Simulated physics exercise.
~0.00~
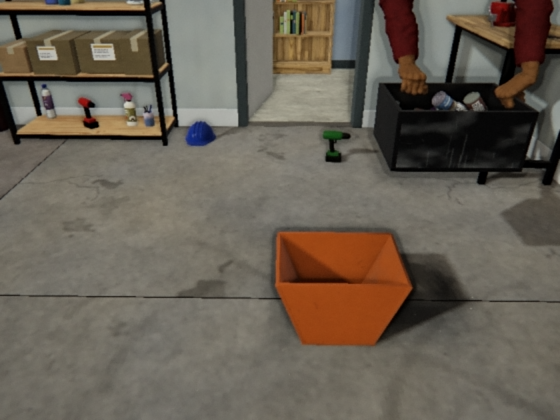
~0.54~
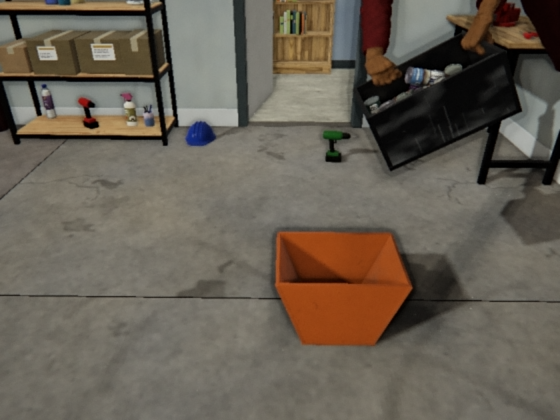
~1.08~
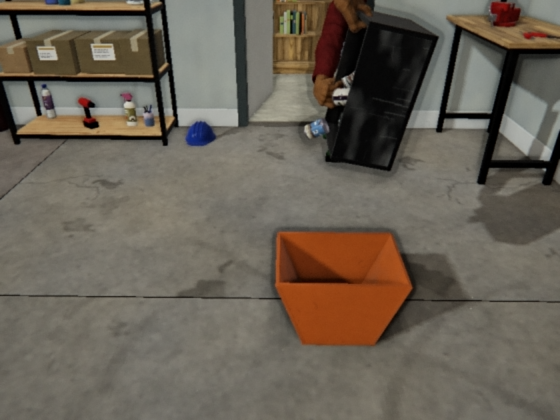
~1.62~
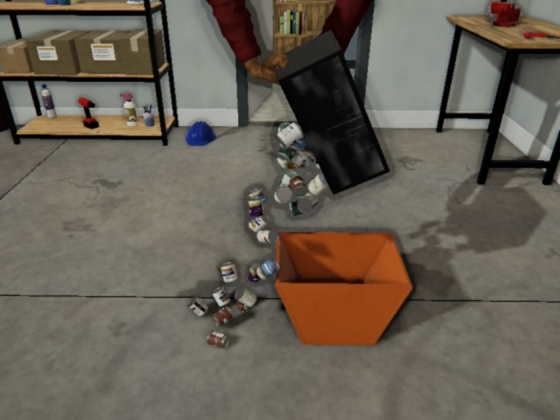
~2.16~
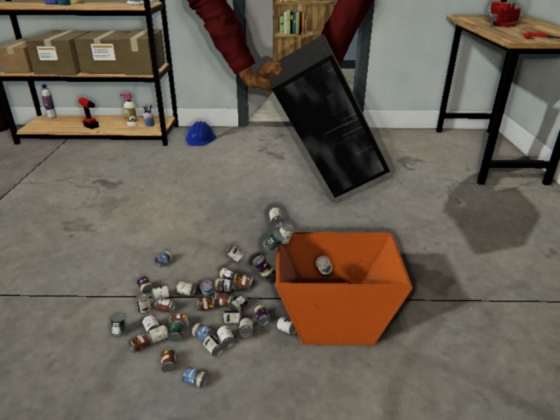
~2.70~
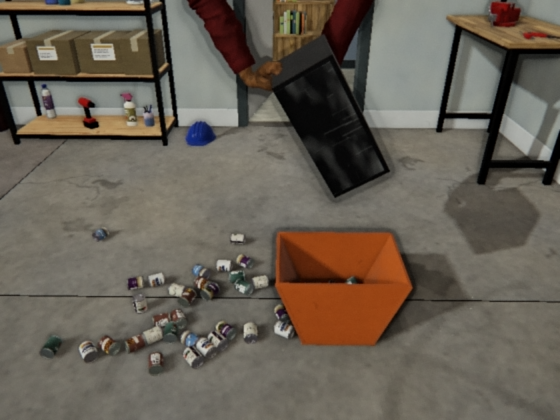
Black tote tipped by two hands pouring small tins toward an orange basket, most missing and scattering across the floor to its left.
